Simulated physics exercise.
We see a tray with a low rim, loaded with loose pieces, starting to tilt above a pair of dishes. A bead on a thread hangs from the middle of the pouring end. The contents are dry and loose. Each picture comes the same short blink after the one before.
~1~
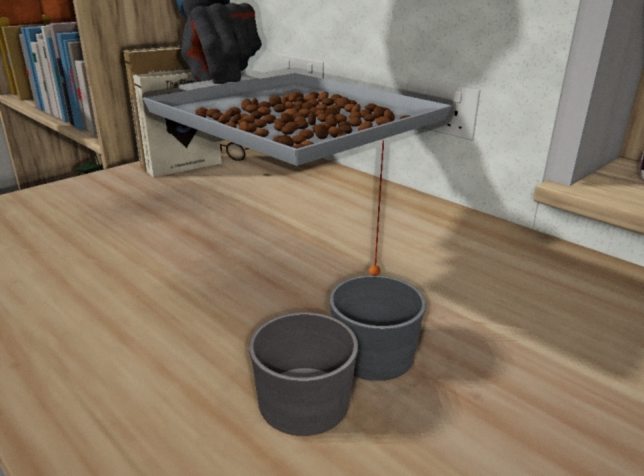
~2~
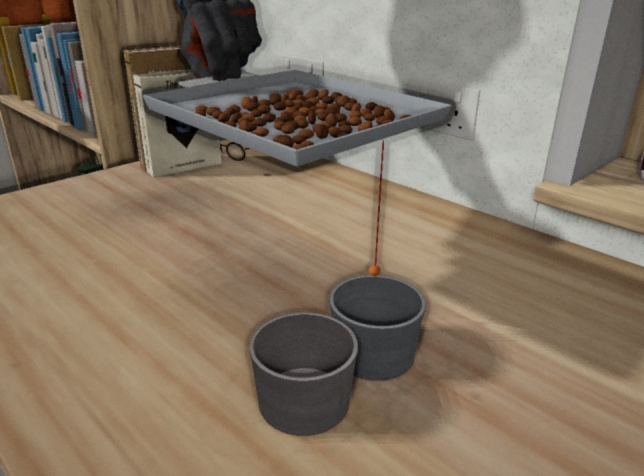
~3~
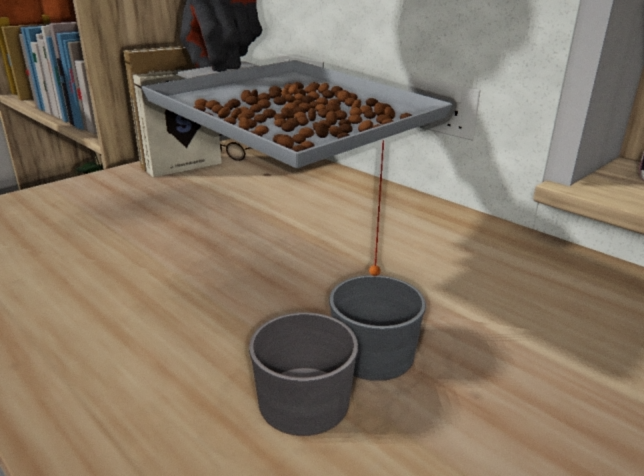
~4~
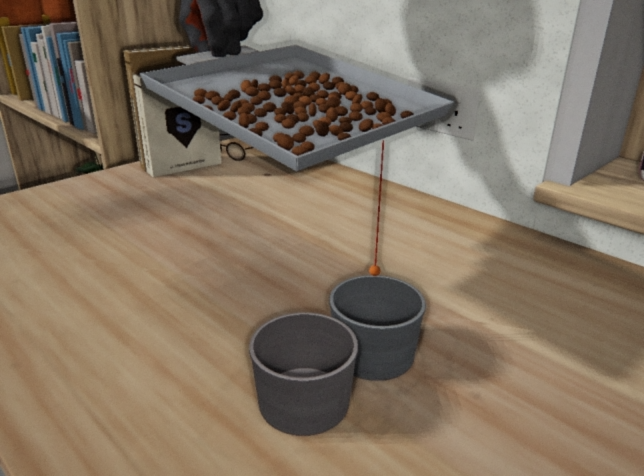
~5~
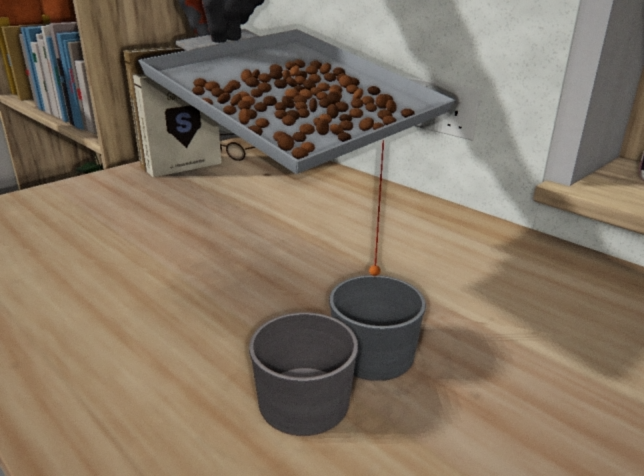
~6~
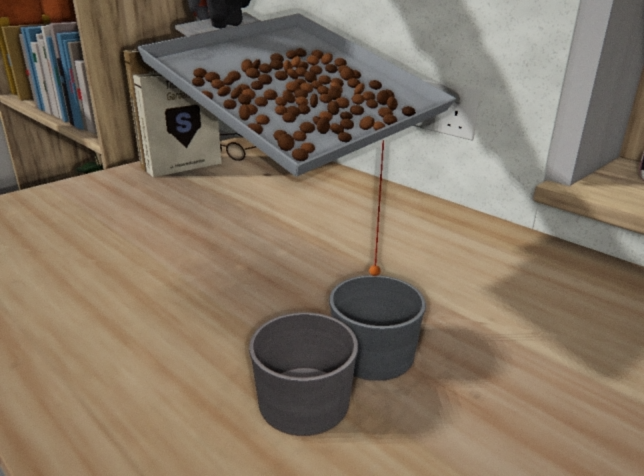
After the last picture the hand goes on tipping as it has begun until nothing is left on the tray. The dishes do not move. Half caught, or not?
Together they catch the larger part.
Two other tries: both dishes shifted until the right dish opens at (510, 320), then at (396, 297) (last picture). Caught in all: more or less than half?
The first try: Not half. The second: More than half.
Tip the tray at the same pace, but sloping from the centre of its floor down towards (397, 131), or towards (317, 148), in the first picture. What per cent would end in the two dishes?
About 20 and 80 per cent.
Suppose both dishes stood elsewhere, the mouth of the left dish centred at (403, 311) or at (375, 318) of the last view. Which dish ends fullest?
At the first place the left dish, at the second the left one.
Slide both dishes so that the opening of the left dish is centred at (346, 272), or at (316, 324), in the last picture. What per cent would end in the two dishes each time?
In turn 0 and 70 in a hundred.
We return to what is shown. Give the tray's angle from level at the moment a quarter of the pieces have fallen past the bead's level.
Around 90° of tilt.
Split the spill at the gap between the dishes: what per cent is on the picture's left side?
It comes to 20 per cent or so.
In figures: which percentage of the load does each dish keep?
The left dish has 60 per cent, the right dish has 30.
Soon, tray tipped steeply; nearly all on the tray; a stray few in the air.
A while on, tray tipped right over; about a quarter on the tray; about a quarter in the left dish; a small part in the right dish; a small part outside both; about a third in the air.
Towards the end, tray tipped past a quarter turn; about half in the left dish; about a quarter in the right dish; a small part outside both.
Finally, tray tipped past a quarter turn; about half in the left dish; about a quarter in the right dish; a small part outside both.
